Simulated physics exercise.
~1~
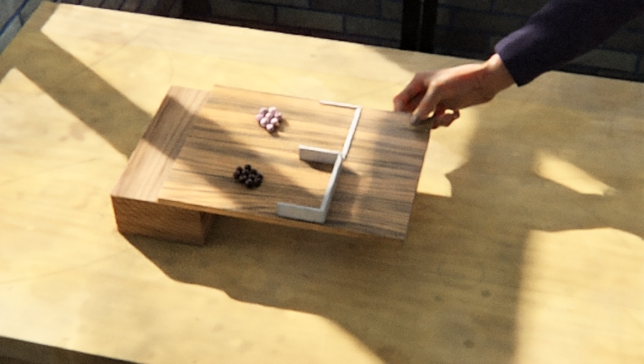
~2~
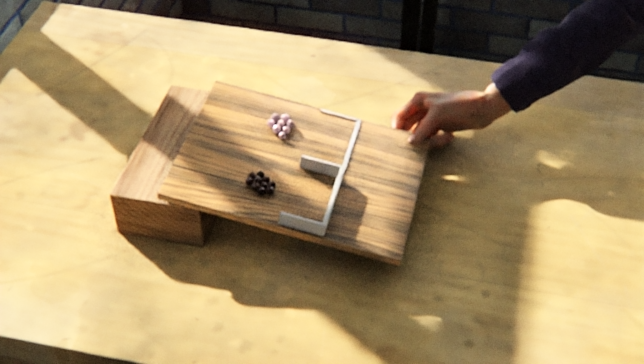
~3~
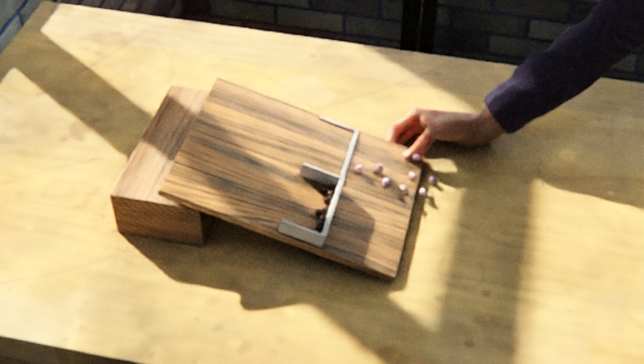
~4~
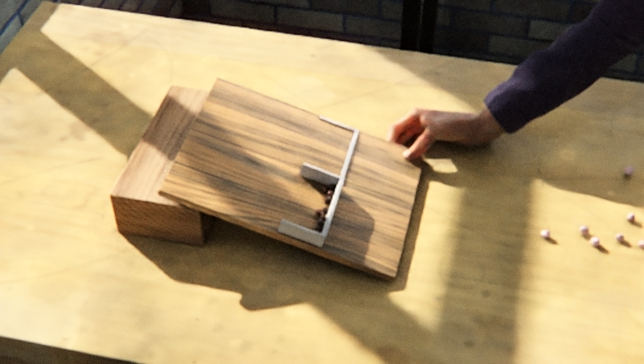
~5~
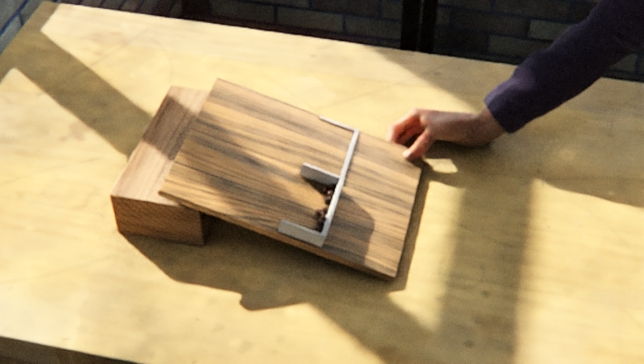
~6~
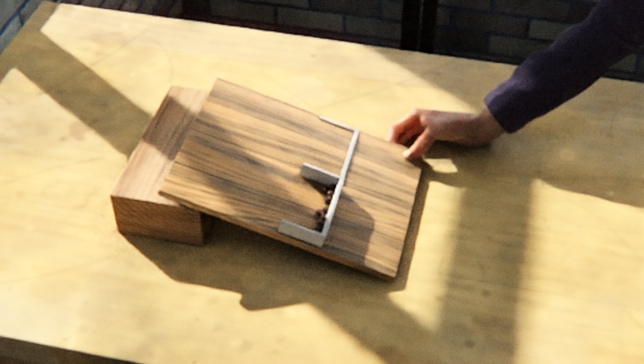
A hand lowers a tilted board; pink beads roll off right while dark ones stay caught.
